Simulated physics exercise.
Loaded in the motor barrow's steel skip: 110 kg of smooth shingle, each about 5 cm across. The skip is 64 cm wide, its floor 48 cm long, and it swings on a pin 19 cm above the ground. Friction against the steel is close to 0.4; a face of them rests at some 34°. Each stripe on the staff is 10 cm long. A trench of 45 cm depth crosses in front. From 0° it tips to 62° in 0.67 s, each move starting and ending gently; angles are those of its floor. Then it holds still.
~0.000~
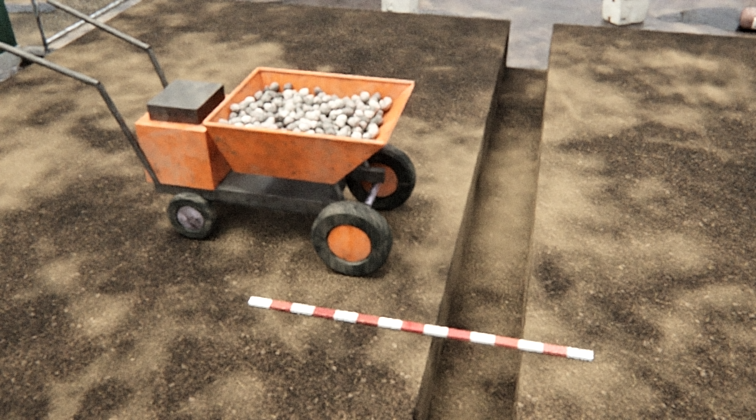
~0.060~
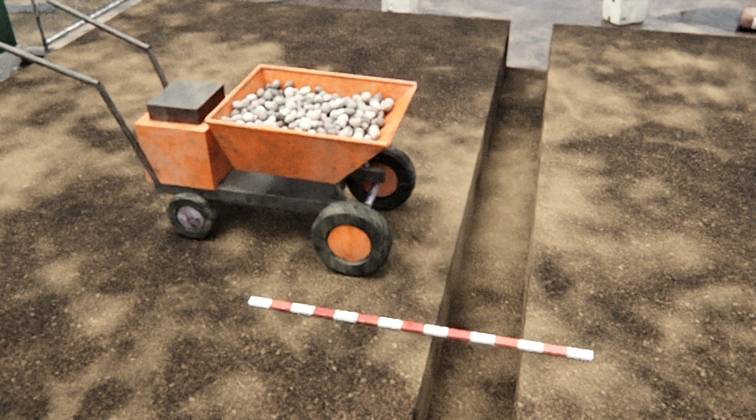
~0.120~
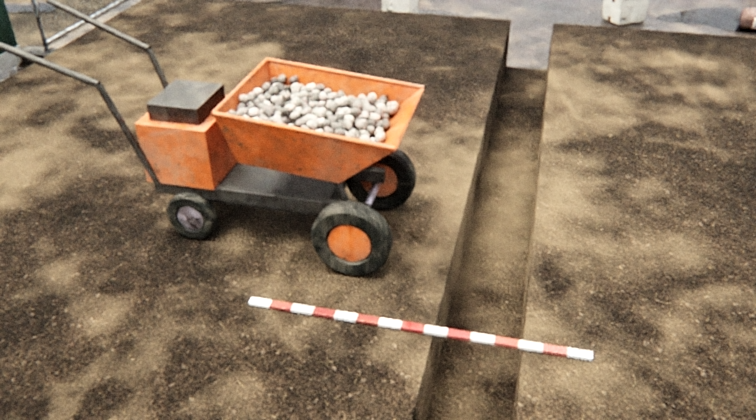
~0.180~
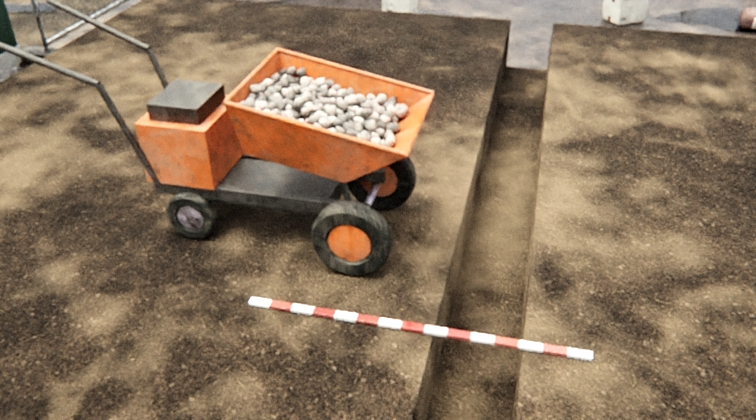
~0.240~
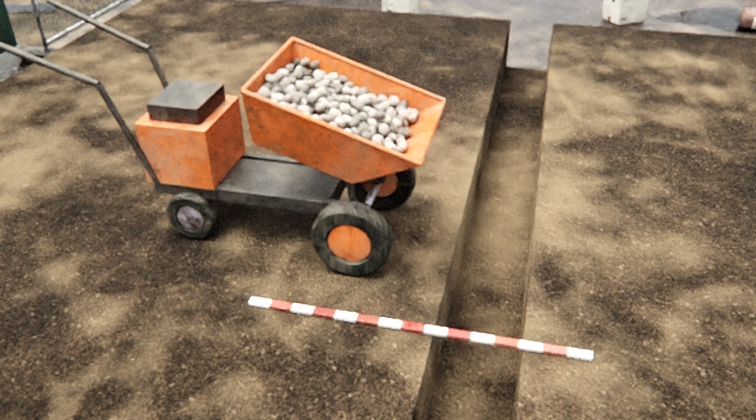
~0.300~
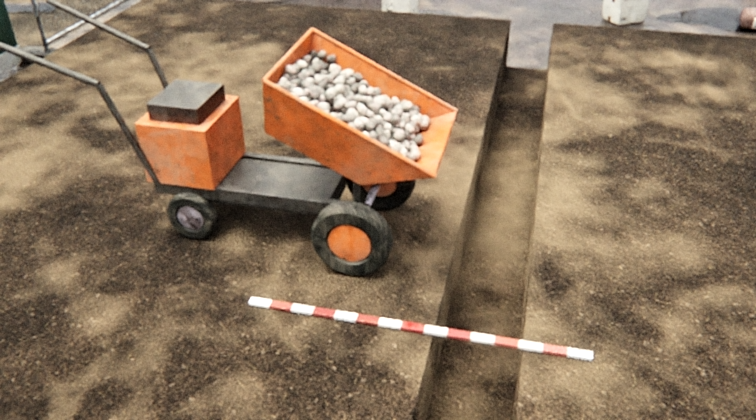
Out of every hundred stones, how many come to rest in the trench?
Some 52 per cent of it.
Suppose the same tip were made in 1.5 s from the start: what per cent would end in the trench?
It would be near 70 per cent.
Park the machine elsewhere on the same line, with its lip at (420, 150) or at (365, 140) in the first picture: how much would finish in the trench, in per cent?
Near 25 per cent from the first place, 70 from the second.
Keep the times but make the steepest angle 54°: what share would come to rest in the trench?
In that case some 55 per cent.
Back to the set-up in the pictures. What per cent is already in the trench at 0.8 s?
About 20 per cent by then.
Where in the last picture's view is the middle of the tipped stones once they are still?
Near (519, 308).
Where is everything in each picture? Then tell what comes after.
In the first frame, the skip is at 0°, its lip at (384, 144); the top of the load is at (318, 105).
In the second frame, the skip is at 1°, its lip at (387, 145); the top of the load is at (302, 104); the stones move at 0.3 m/s on average.
In the third frame, the skip is at 5°, its lip at (395, 149); the top of the load is at (277, 94); the stones move at 0.7 m/s on average.
The fourth frame shows lip at (407, 155), floor tilted 11°, highest stones at (281, 83); the stones move at 1.0 m/s on average.
The fifth frame shows lip at (421, 164), floor tilted 18°, highest stones at (294, 72); the stones move at 1.2 m/s on average.
In the sixth frame, the skip is at 26°, its lip at (435, 176); the top of the load is at (310, 63); the stones move at 1.3 m/s on average.
After 0.5 s the floor is at 52°; 100 % in the skip; the foremost stones are at (453, 187).
After 0.8 s the floor is at 62°; 78 % in the skip, 20 % in the trench, 1 % past the trench; the foremost stones are at (538, 256).
After 1.1 s the floor is at 62°; 24 % in the skip, 31 % in the trench, 45 % past the trench; the foremost stones are at (681, 291).
After 3.1 s the floor is at 62°; 0 % in the skip, 52 % in the trench, 48 % past the trench; the foremost stones are past the picture's edge.
